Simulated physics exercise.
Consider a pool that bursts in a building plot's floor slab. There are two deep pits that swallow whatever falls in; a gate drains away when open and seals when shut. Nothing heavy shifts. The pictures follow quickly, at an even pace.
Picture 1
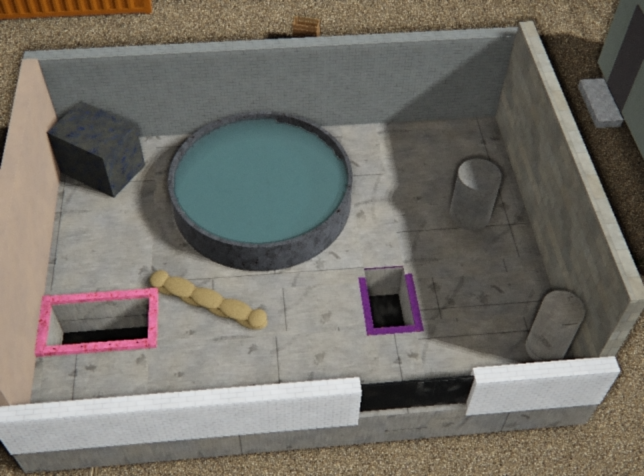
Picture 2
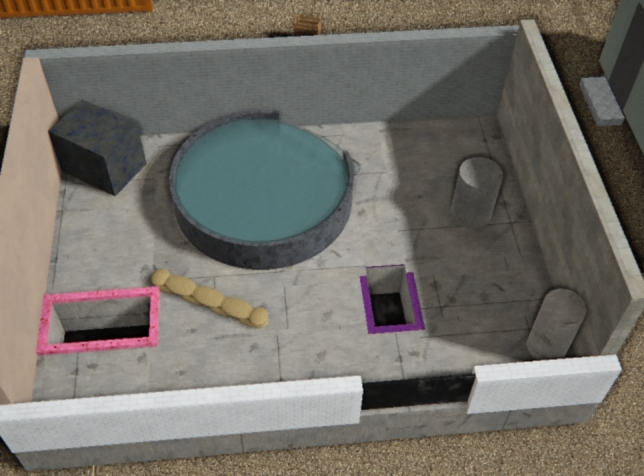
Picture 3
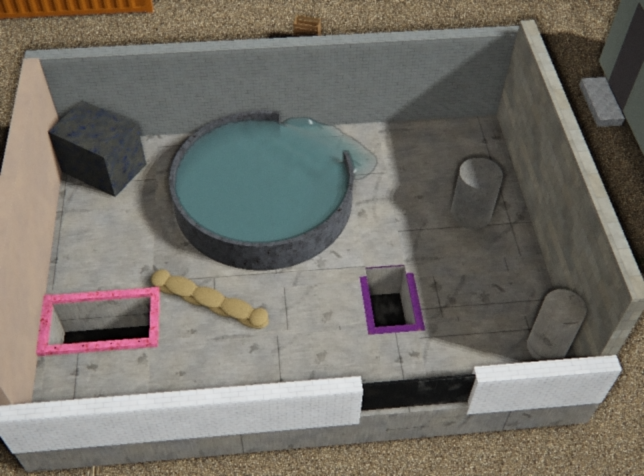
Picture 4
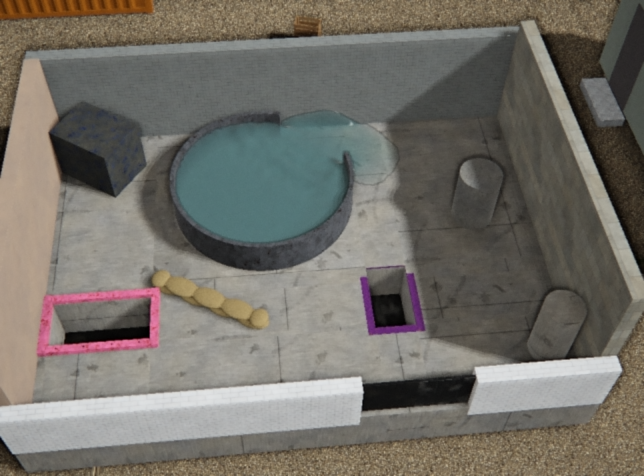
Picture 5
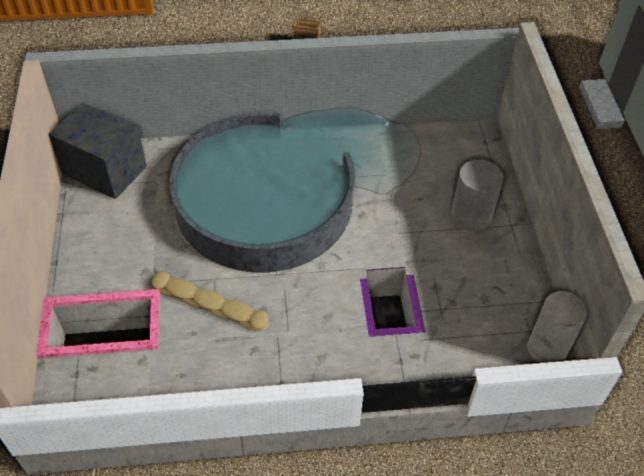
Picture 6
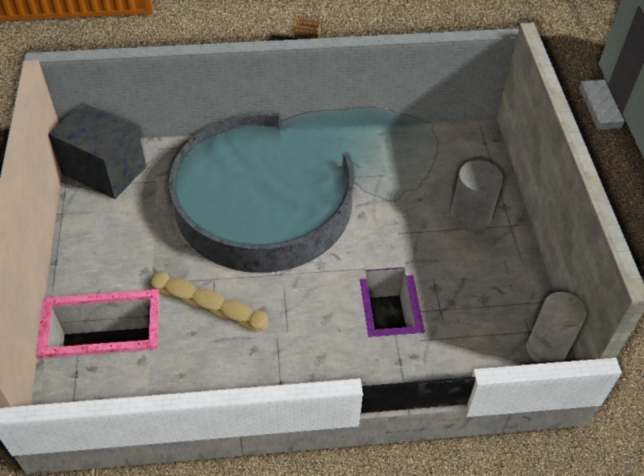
The clip opens on a round pool of still, teal water inside a walled slab with pink-edged and purple-edged openings, a dark block and a knobbly tan bar. A gap appears in the pool's far right rim, and water pours out, spreading thinly rightward across the floor along the back wall.
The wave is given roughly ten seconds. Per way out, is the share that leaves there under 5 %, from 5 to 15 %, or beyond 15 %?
One by one: The gate soaks up scarcely any - beneath five per cent; the pink pit soaks up scarcely any - beneath five per cent; the purple pit soaks up a medium amount - five to fifteen per cent.
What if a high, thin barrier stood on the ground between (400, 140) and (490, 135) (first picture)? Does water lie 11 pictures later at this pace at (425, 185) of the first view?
Submerged.
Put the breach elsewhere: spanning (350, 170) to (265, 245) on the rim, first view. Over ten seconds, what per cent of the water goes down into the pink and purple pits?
The pink pit takes 0 per cent and the purple pit 50 per cent.
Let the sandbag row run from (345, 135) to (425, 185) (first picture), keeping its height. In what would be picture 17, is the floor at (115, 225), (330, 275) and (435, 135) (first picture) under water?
Taken one by one - unaffected; unaffected; inundated.
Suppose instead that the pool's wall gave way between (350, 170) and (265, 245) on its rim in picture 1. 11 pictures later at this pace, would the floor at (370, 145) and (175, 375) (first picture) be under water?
Result, in sequence: Untouched by the flood; untouched by the flood.
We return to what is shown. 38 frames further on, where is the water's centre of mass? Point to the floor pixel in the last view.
Close to (347, 216).
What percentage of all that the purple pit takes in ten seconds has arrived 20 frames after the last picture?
It works out at roughly 0 percent of the ten-second total.
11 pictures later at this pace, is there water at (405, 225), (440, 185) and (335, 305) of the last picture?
One by one: Left dry / waterlogged / left dry.
A moment on, water covers 15 % of the floor; the gate 0 %, the pink pit 0 %, the purple pit 0 %.
Next, water covers 25 % of the floor; the gate 0 %, the pink pit 0 %, the purple pit 0 %.
Then, water covers 40 % of the floor; the gate 0 %, the pink pit 0 %, the purple pit 0 %.
Later, water covers 70 % of the floor; the gate 0 %, the pink pit 0 %, the purple pit 2 %.
In the end, water covers 95 % of the floor; the gate 0 %, the pink pit 0 %, the purple pit 7 %.
